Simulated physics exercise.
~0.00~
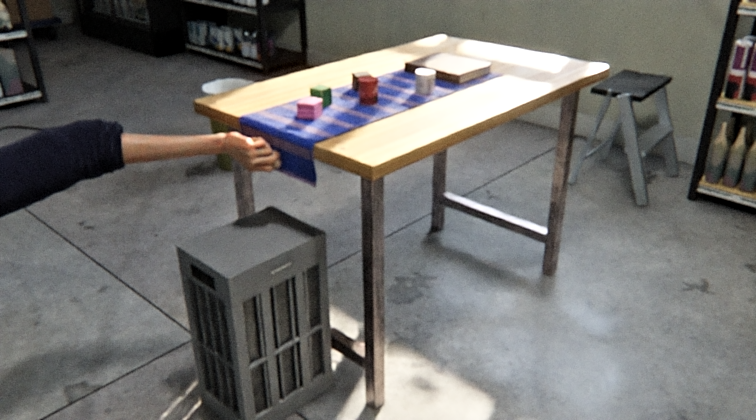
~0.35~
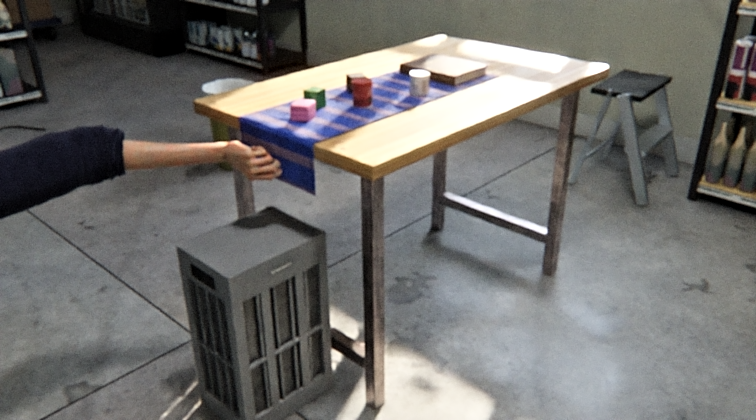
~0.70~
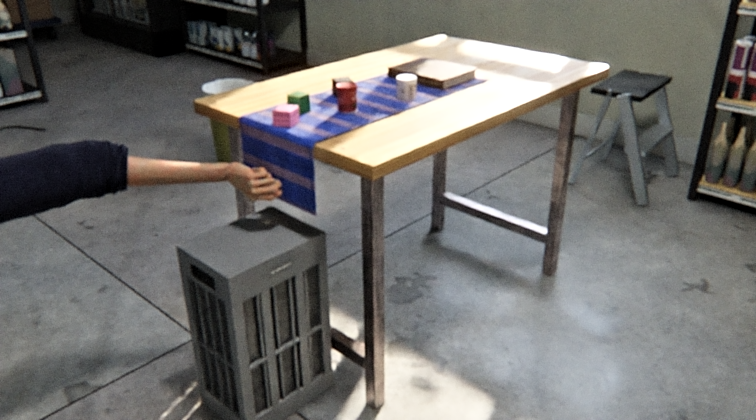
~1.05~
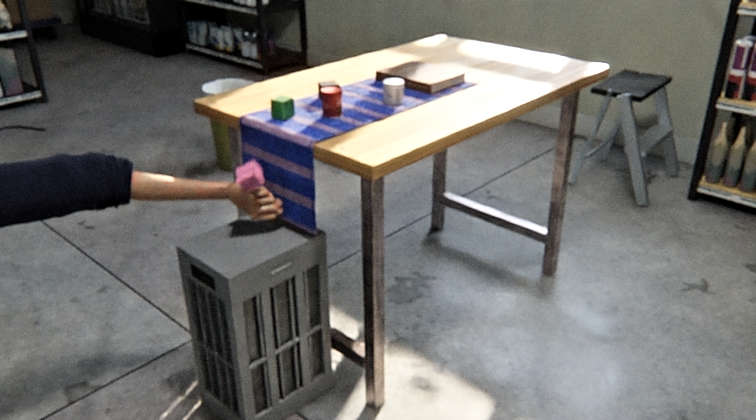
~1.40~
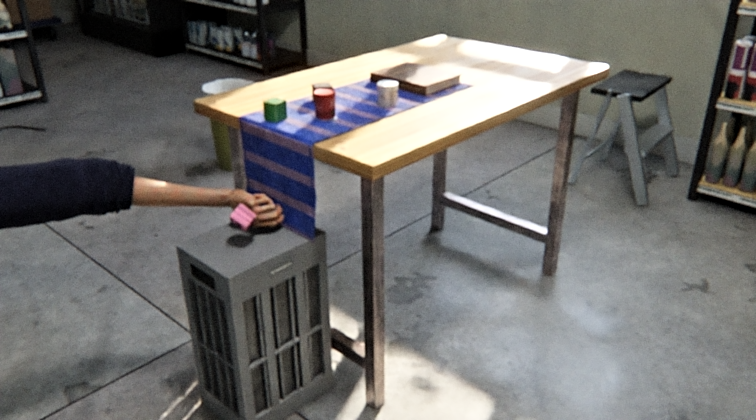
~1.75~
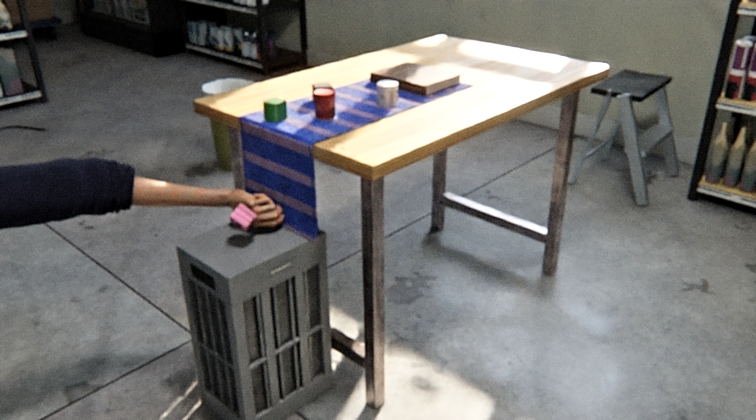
A hand drew a blue cloth down over the end of a wooden table toward a grey crate, carrying the small things on it leftward, until the pink cube went over the edge and ended at the hand above the crate, the others still standing.
